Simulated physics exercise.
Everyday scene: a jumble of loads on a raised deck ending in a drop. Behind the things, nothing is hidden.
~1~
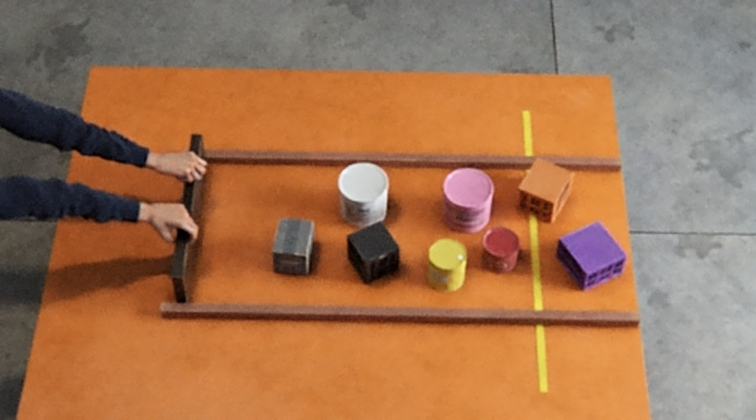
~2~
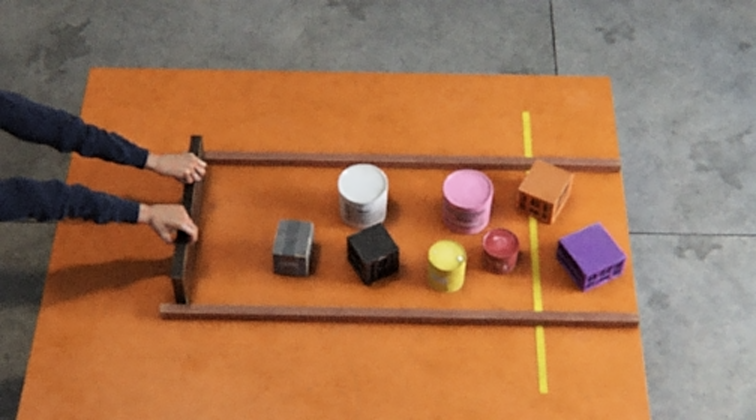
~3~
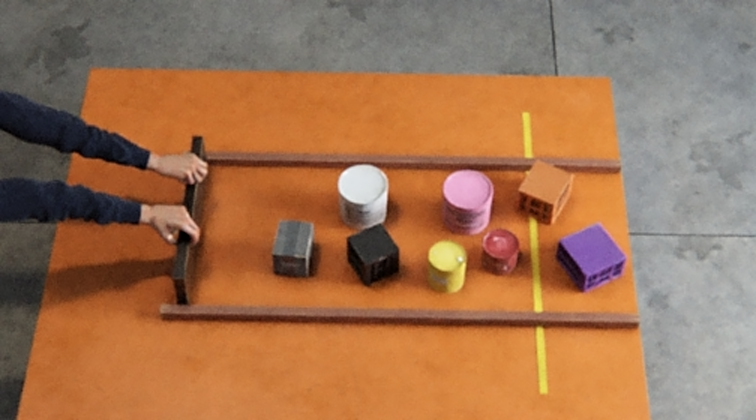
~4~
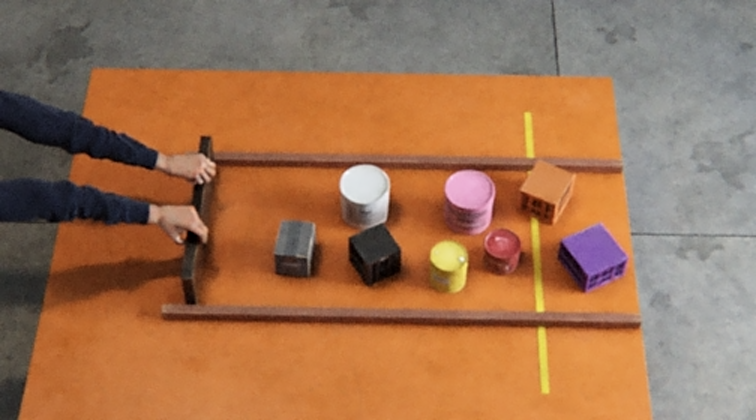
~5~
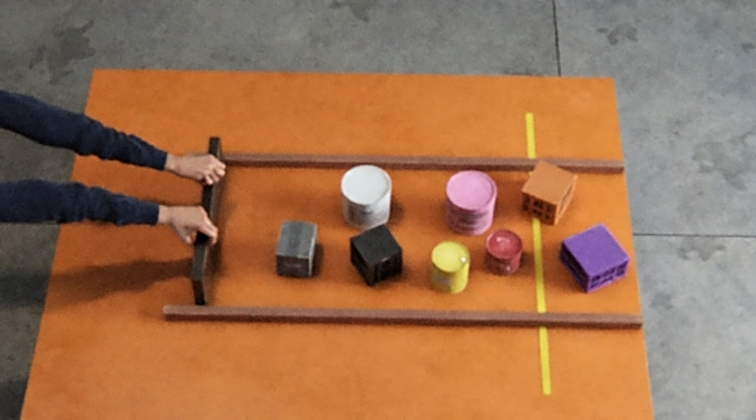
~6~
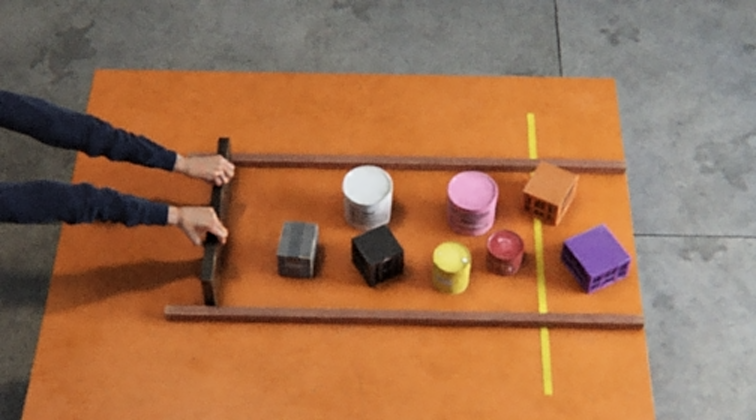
Two hands held a dark plank upright at the left of an orange table, then slid it slightly right between two wooden rails, while the pails and crates ahead of it stayed practically still.
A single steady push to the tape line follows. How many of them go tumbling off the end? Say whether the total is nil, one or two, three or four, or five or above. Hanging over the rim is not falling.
The drop count fails to reach three, yet is not nil.
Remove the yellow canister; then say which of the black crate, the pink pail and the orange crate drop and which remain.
The black crate remains in place while the pink pail remains in place, and the orange crate remains in place.
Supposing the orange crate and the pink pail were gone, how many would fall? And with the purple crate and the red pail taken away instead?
Falls come to 1 the first time and 0 the other time.
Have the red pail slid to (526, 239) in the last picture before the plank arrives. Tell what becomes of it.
Starting there, it stays aboard.
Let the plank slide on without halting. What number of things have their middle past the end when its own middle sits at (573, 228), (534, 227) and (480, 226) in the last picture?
Going through the three places, I get 3, 1 and 0.
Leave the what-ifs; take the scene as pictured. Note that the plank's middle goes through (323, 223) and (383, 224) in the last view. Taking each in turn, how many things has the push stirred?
Well, it's 2 at the first one and 4 at the second.
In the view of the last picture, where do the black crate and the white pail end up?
Around (596, 263) and around (563, 211).
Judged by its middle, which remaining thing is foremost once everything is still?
The foremost one is the red pail.
A little later, none off yet; purple crate at rest near (596, 259); orange crate at rest near (549, 194); red pail at rest near (504, 253).
Next, none off yet; purple crate at rest near (596, 259); orange crate moving near (552, 193); red pail shifted a little near (522, 253).
When it is over, the number that fall off is one or two; down, purple crate.
